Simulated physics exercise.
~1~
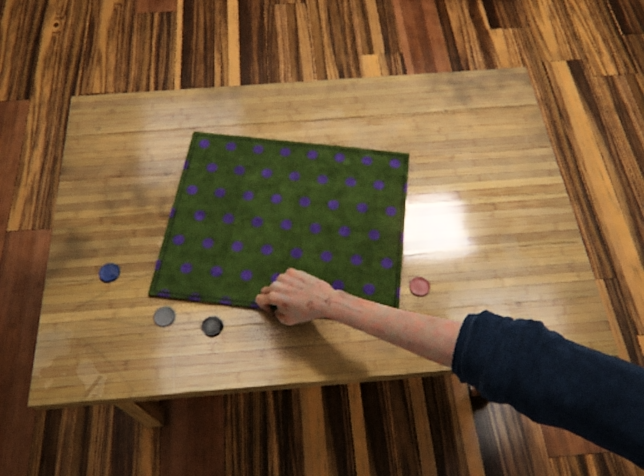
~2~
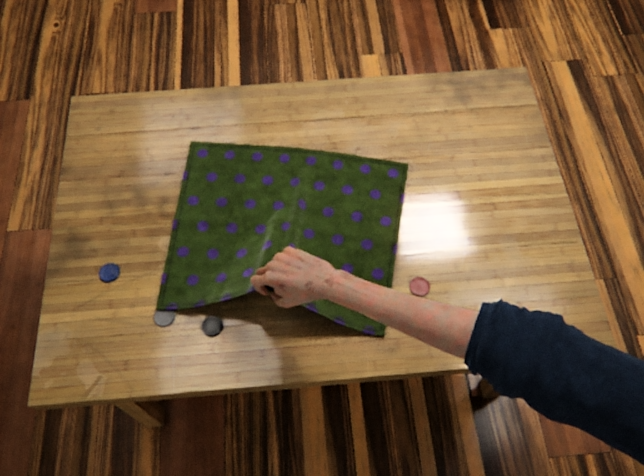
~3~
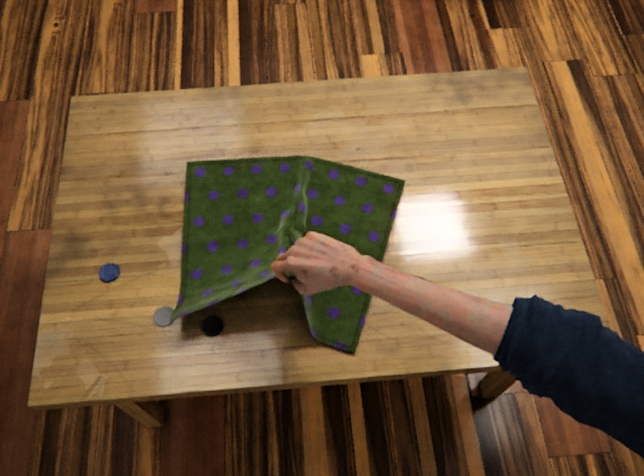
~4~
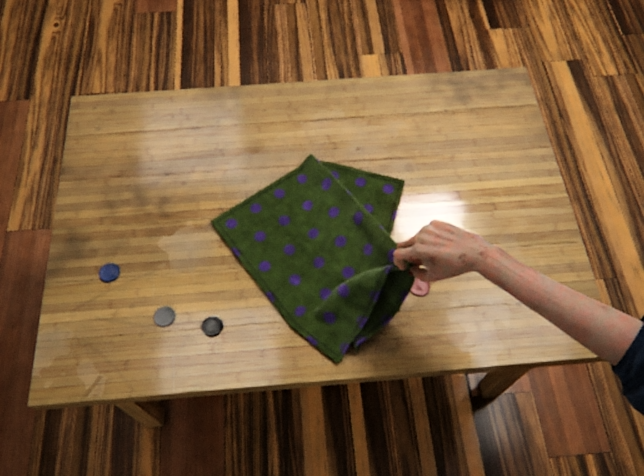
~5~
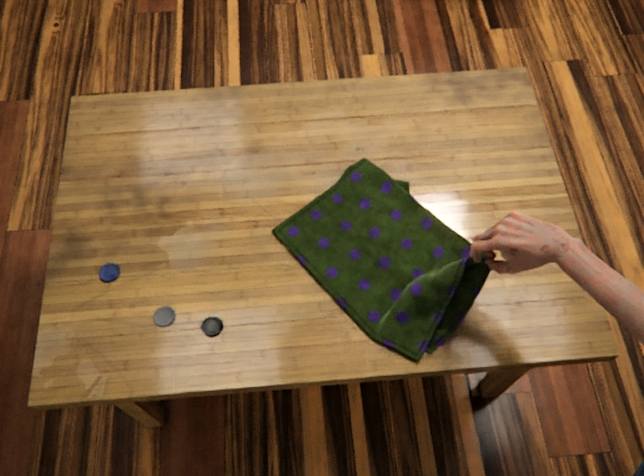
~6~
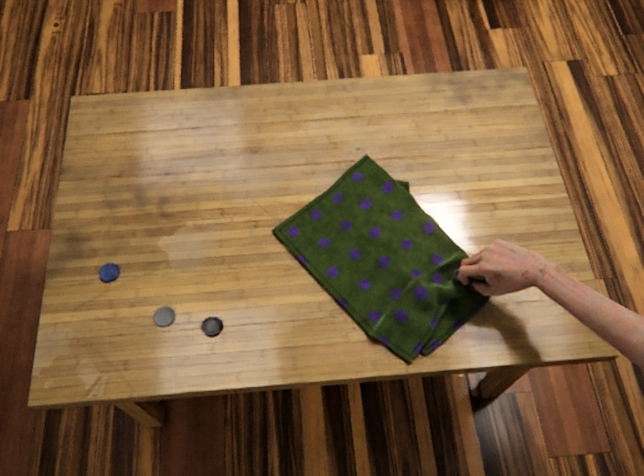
A green dotted napkin is pinched, folded over and dragged right, covering the red button.
